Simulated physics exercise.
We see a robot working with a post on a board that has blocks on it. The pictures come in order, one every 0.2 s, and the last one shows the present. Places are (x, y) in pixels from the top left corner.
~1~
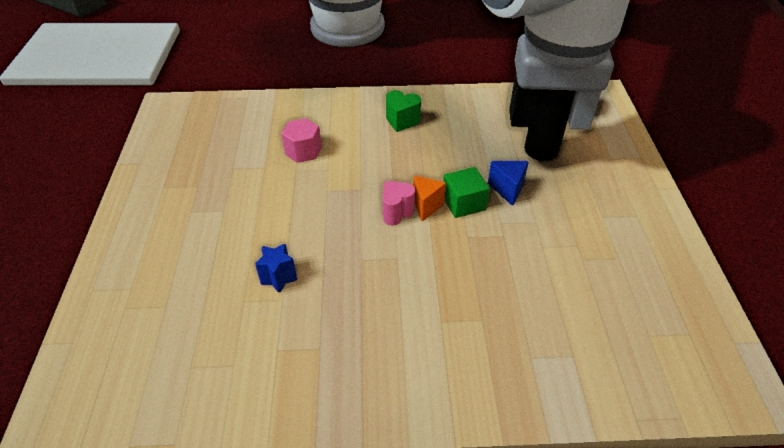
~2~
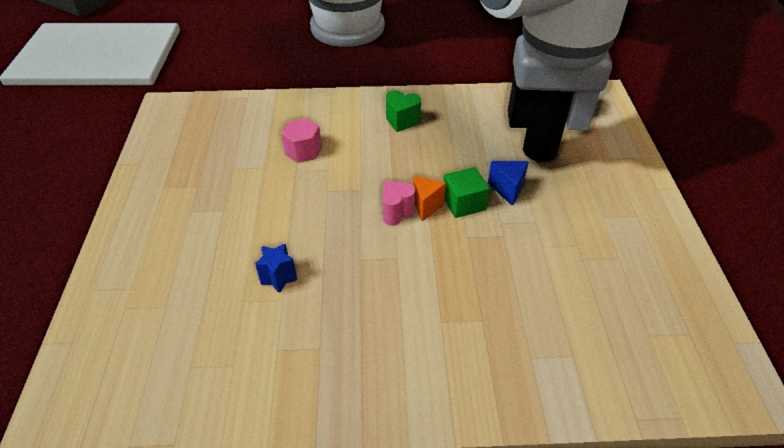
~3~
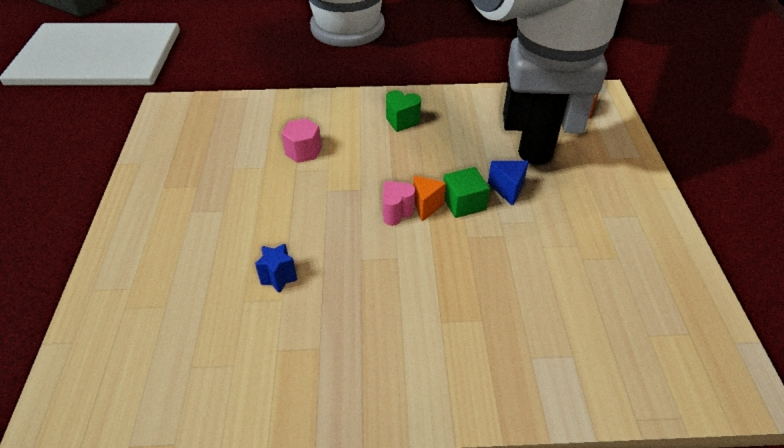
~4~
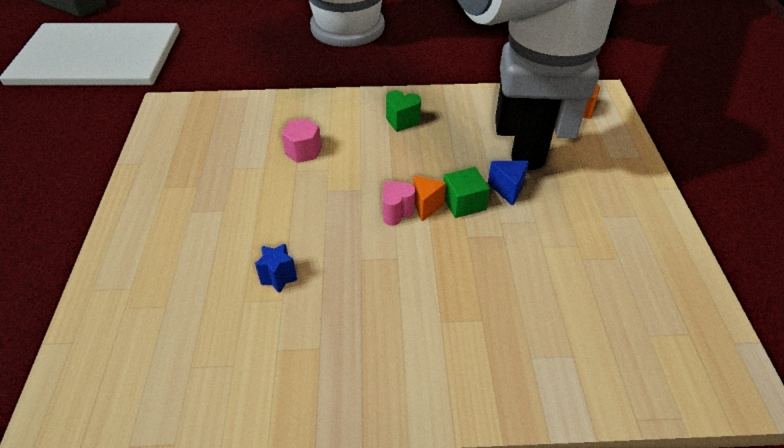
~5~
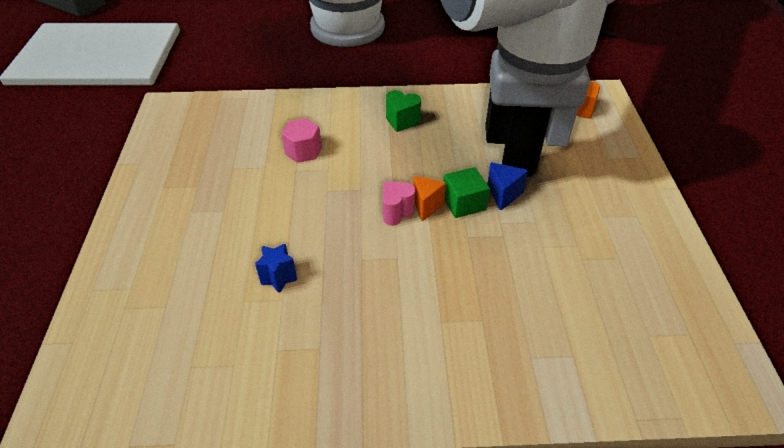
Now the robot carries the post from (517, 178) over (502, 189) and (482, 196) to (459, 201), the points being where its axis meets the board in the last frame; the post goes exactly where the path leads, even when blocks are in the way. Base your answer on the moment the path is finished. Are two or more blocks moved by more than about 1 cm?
I'd say yes.
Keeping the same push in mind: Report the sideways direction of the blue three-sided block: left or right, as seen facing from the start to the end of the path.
That block drifts left.
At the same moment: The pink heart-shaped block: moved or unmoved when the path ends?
The pink heart-shaped block will be pushed away from where it stands.
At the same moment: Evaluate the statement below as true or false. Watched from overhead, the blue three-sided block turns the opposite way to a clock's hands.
The statement is correct.
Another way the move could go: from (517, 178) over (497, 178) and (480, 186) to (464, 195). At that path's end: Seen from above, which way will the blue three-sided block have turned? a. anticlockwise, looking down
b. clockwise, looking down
It's a.
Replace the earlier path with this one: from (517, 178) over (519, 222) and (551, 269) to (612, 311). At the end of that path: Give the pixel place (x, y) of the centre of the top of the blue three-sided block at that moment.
Close to (493, 208).
The first path, step by step. Halfway along, post (494, 182); orange three-sided block (424, 186); green square piece (460, 185), turned 25° clockwise; blue three-sided block (488, 192), turned 15° clockwise.
At the end, post (461, 190); pink heart-shaped block (361, 198), turned 25° anticlockwise; orange three-sided block (388, 189); green square piece (425, 193), turned 25° clockwise; blue three-sided block (473, 201), turned 35° anticlockwise.
